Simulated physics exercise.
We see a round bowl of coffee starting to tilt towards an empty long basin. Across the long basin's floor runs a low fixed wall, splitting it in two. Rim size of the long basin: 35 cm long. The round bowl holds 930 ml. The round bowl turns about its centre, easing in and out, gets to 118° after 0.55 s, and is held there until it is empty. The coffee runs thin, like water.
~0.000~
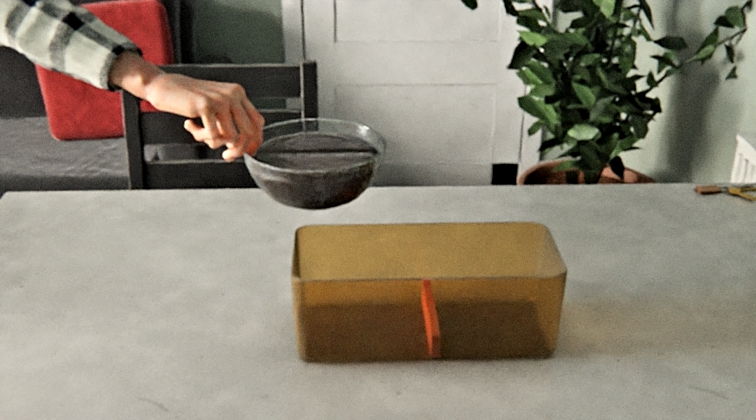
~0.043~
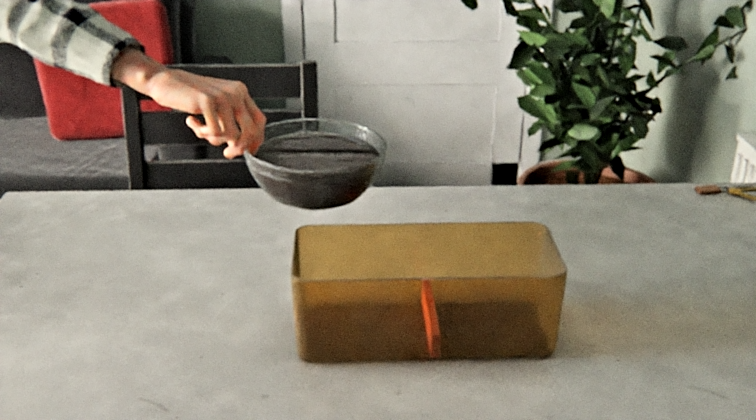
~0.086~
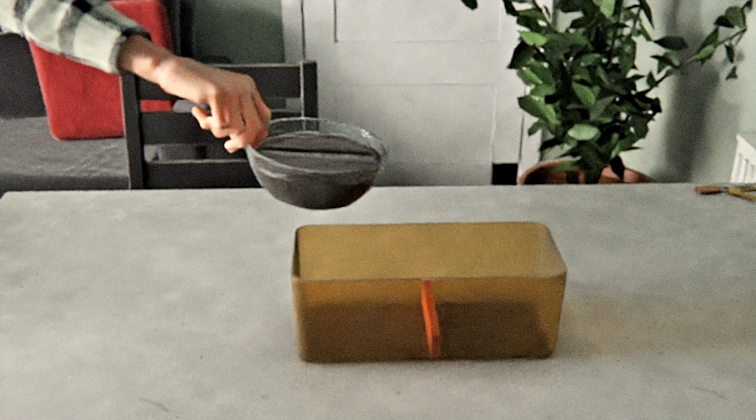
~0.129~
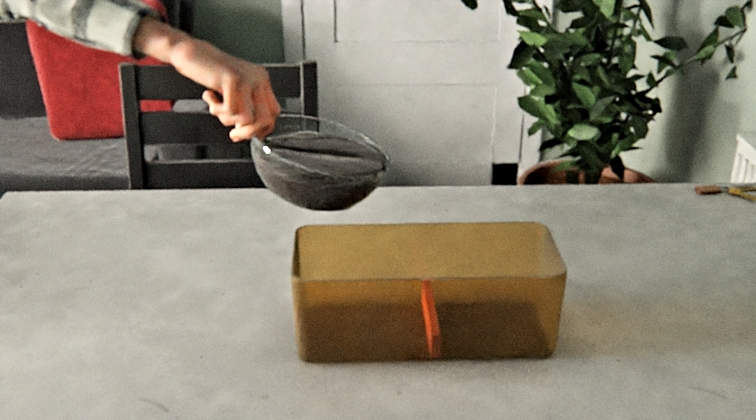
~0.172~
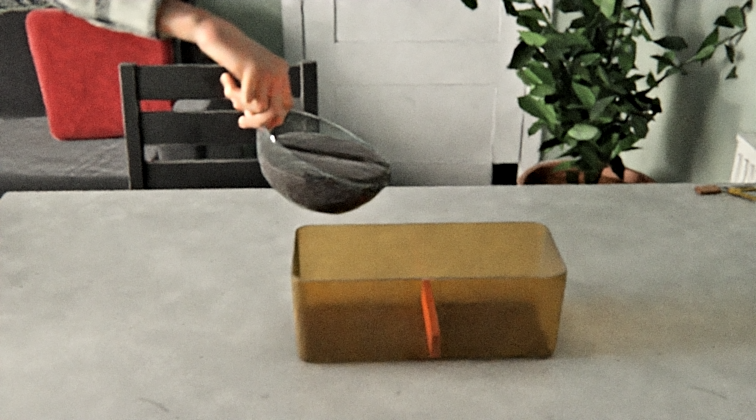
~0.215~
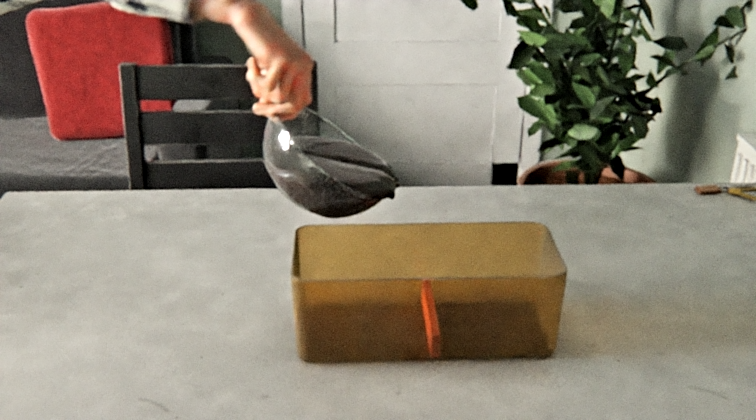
A hand steadily tilts a clear round bowl of dark liquid rightward above an amber basin.
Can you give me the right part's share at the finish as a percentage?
Sure, about 40 percent.
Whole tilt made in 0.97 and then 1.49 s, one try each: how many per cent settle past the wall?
45 then 50 %.
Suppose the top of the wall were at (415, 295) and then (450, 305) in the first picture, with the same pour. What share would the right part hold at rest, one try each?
I'd put it at about 40 per cent for the first and about 35 per cent for the second.
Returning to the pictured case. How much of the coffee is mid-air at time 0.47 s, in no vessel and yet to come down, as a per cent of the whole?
Close to 10 per cent, I'd say.
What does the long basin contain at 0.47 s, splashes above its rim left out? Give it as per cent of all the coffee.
88 %, give or take.
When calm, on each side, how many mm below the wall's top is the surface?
For the left, around 16 mm; for the right, around 18 mm.
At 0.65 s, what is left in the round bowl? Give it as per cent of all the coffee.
Share remaining: Approx. 0 %.
After 0.47 s the tilt is 111° and 2 per cent is still to pour, 71 is left of the wall and 18 right of it.
After 0.65 s the tilt is 118° and 0 per cent is still to pour, 50 is left of the wall and 35 right of it.
After 0.84 s the tilt is 118° and 0 per cent is still to pour, 51 is left of the wall and 40 right of it.
After 1.05 s the tilt is 118° and 0 per cent is still to pour, 51 is left of the wall and 40 right of it.
In the end 51 per cent lies left of the wall, 40 right of it and 8 outside.
